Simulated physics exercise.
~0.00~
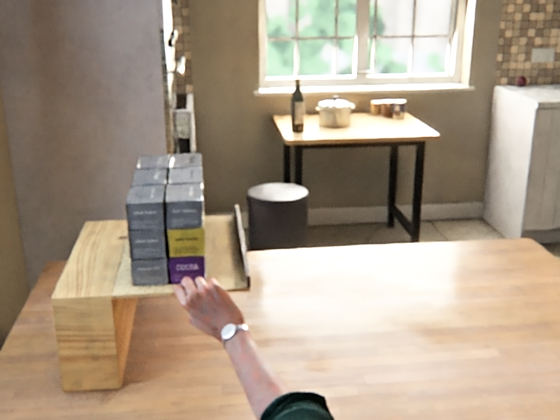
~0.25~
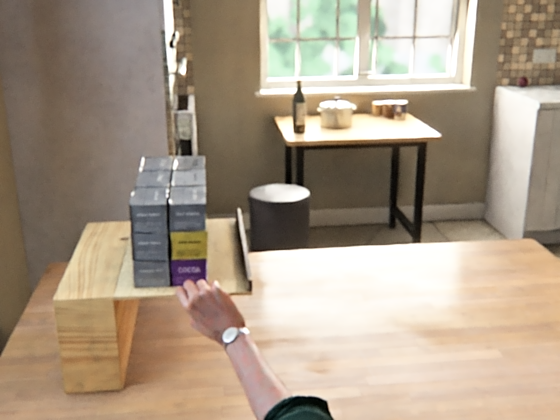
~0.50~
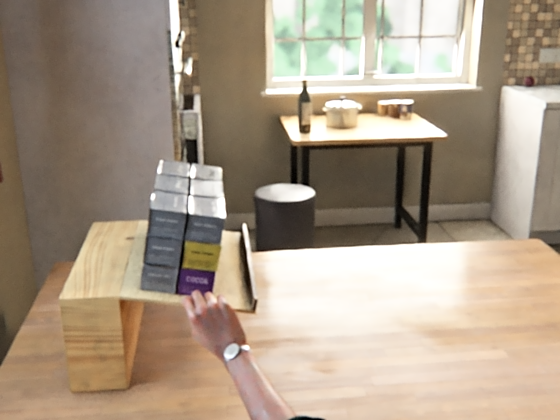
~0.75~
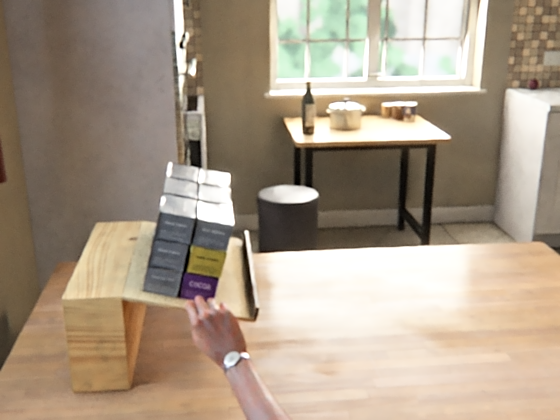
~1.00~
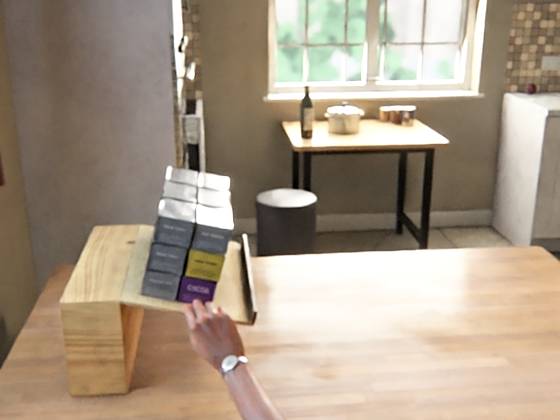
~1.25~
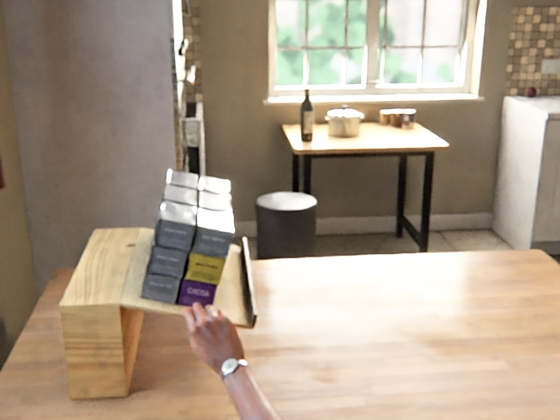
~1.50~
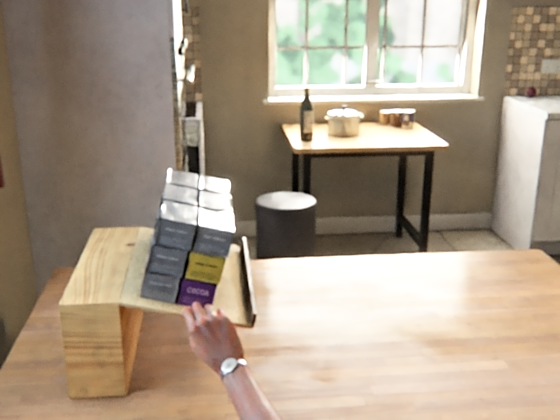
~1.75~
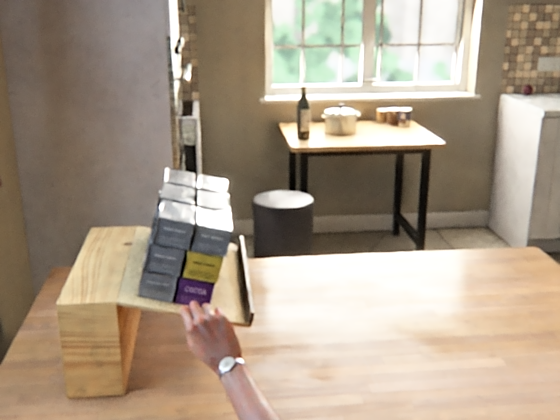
The clip opens on a sunlit kitchen, where a neat block of mostly grey packets, with one yellow and one purple at the front, stands on a level tray attached to a wooden stand. A hand wearing a watch reaches in to the tray's front edge, just below the purple packet. The tray then tips down to the right, toward its raised lip, and the stack leans with it. The tilt steepens slightly and stops, with the hand still in place. At the end the tray rests at a gentle slope, the packets still piled together and none fallen off.
